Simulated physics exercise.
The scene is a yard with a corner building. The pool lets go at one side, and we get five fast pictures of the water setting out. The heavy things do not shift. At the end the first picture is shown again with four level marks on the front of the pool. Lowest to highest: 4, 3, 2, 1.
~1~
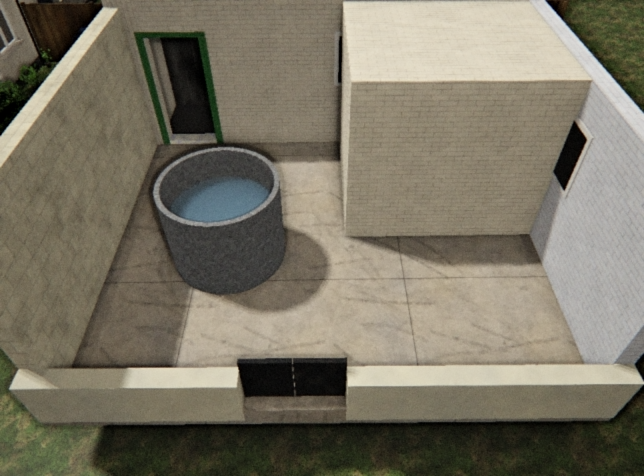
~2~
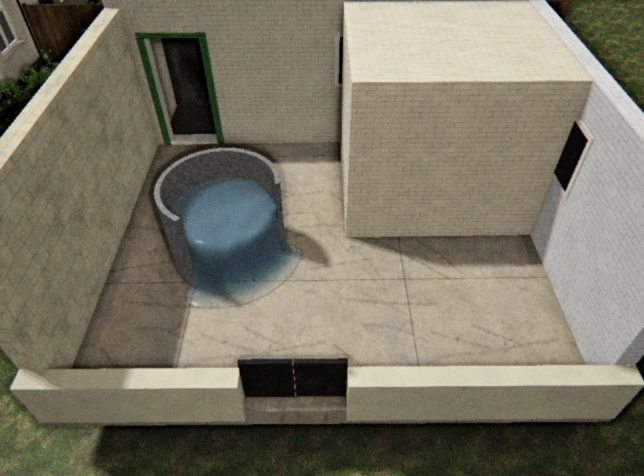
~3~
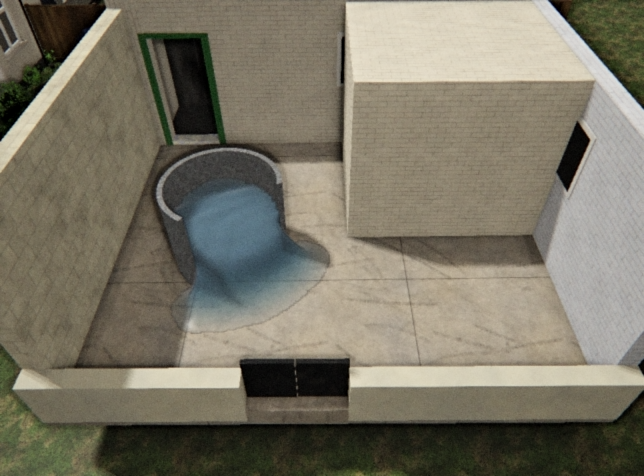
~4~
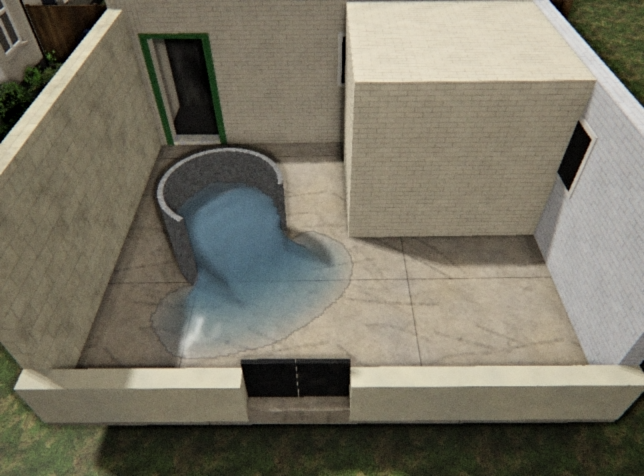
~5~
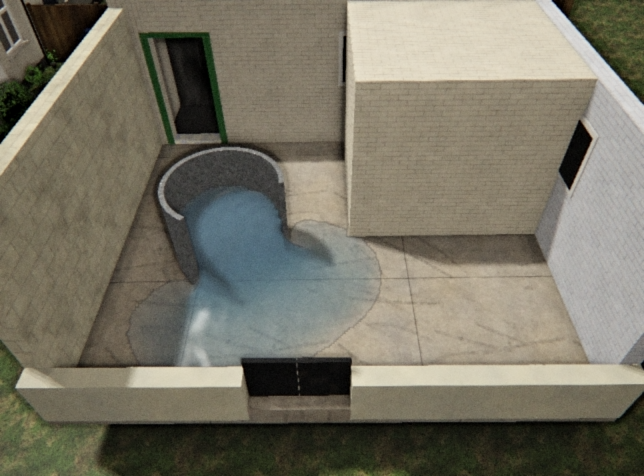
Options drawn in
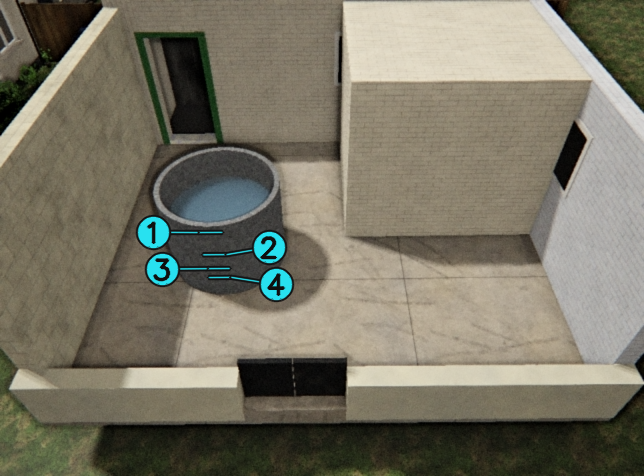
The video shows a walled yard with a round stone pool whose front side opens, letting blue water pour out onto the paved ground and spread forward and to both sides toward the low front wall and dark gate.
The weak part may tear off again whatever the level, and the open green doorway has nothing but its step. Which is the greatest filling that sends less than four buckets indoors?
2 will do.
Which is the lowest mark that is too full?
That is mark 1.
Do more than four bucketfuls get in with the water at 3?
No, that is safe.
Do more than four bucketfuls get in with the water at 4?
No, not at all.
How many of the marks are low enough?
Three.
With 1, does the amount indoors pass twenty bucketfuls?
No, less.
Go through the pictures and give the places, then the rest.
Water in the pool at rest, its middle at (222, 209); foot of the green doorway at (194, 144); shut gate at (293, 364), in the first frame.
In the second frame, 2 % of the ground under water, visible out to (291, 248).
In the third frame, 6 % of the ground under water, visible out to (321, 253).
In the fourth frame, 12 % of the ground under water, visible out to (346, 259).
In the fifth frame, 22 % of the ground under water, visible out to (367, 254).
In cyan, 1 at (209, 232); 2 at (214, 254); 3 at (218, 268); 4 at (220, 277); from the bottom up 4, 3, 2, 1.
If 1 is chosen, about 9 bucketfuls get in.
If 2 is chosen, a splash gets over, under a bucket.
If 3 is chosen, nothing gets over.
If 4 is chosen, nothing gets over.
